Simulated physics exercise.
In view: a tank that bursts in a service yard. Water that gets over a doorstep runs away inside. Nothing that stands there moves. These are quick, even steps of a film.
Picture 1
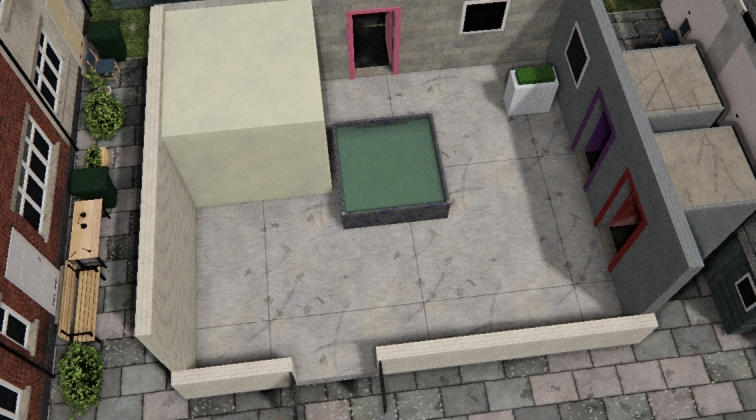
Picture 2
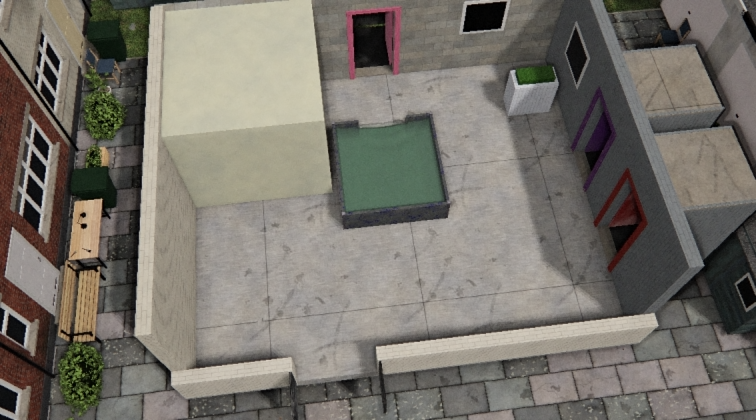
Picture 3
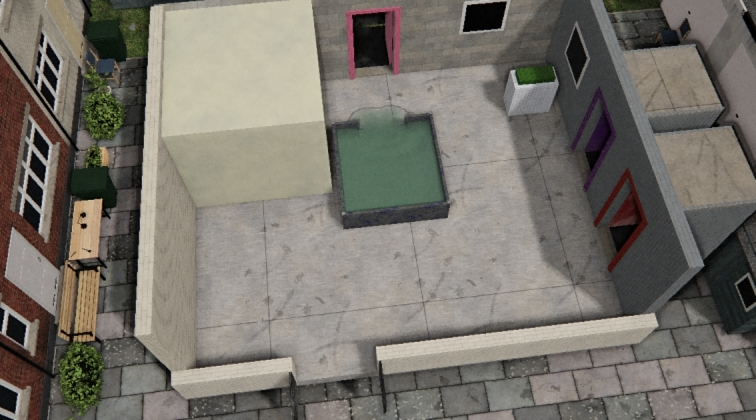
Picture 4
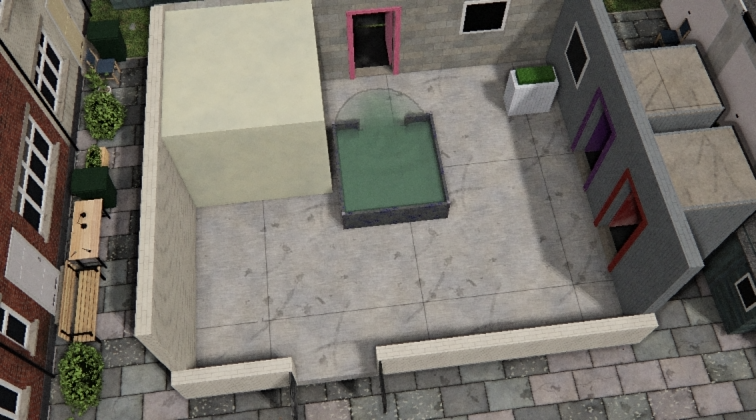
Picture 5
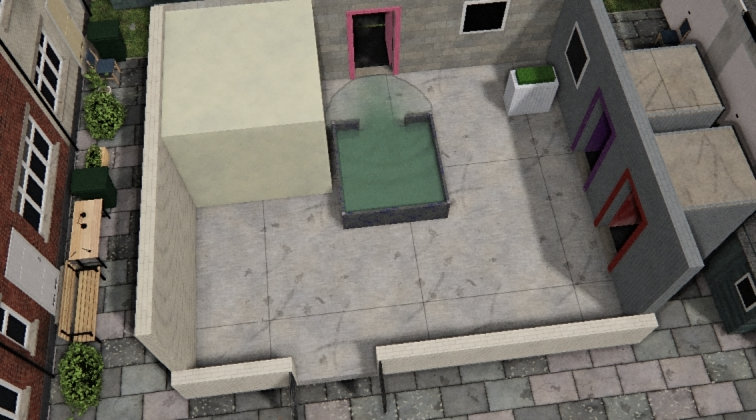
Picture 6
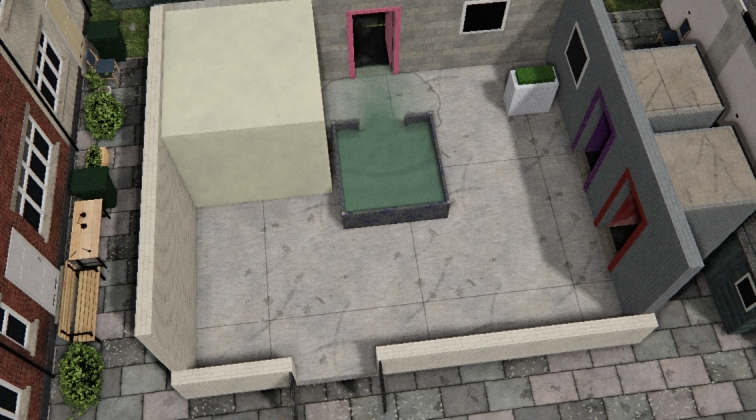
The video shows an open tank of green water in a walled yard, its far side giving way at a gap, and a thin sheet of water pouring out and spreading in a widening arc across the paving toward the pink-framed doorway.
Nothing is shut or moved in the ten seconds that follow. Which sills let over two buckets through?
In the end: The red door stays under that; the pink door takes more than that; the purple door stays under that.
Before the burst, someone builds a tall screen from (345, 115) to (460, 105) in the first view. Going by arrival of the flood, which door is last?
It is the red-painted one.
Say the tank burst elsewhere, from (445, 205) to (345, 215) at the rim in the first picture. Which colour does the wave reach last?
That is the pink-painted one.
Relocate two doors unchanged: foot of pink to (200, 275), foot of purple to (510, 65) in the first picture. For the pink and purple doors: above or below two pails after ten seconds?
The pink door lets less in, the purple door goes over.
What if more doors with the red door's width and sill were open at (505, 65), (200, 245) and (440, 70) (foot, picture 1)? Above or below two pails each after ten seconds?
In turn: Passes that mark, keeps below it, floods.
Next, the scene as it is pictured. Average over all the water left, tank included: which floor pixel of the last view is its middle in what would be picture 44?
Near (413, 148).
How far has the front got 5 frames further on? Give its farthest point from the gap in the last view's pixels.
Near (460, 73).
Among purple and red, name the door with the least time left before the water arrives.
First comes the purple-painted one.
A moment on, water covers 10 % of the floor; the red door not reached, the pink door far over two buckets in, the purple door not reached.
Next, water covers 15 % of the floor; the red door not reached, the pink door far over two buckets in, the purple door not reached.
Then, water covers 20 % of the floor; the red door not reached, the pink door far over two buckets in, the purple door not reached.
Later, water covers 30 % of the floor; the red door wet at the sill, nothing in, the pink door far over two buckets in, the purple door wet at the sill, nothing in.
In the end, water covers 55 % of the floor; the red door wet at the sill, nothing in, the pink door far over two buckets in, the purple door wet at the sill, nothing in.
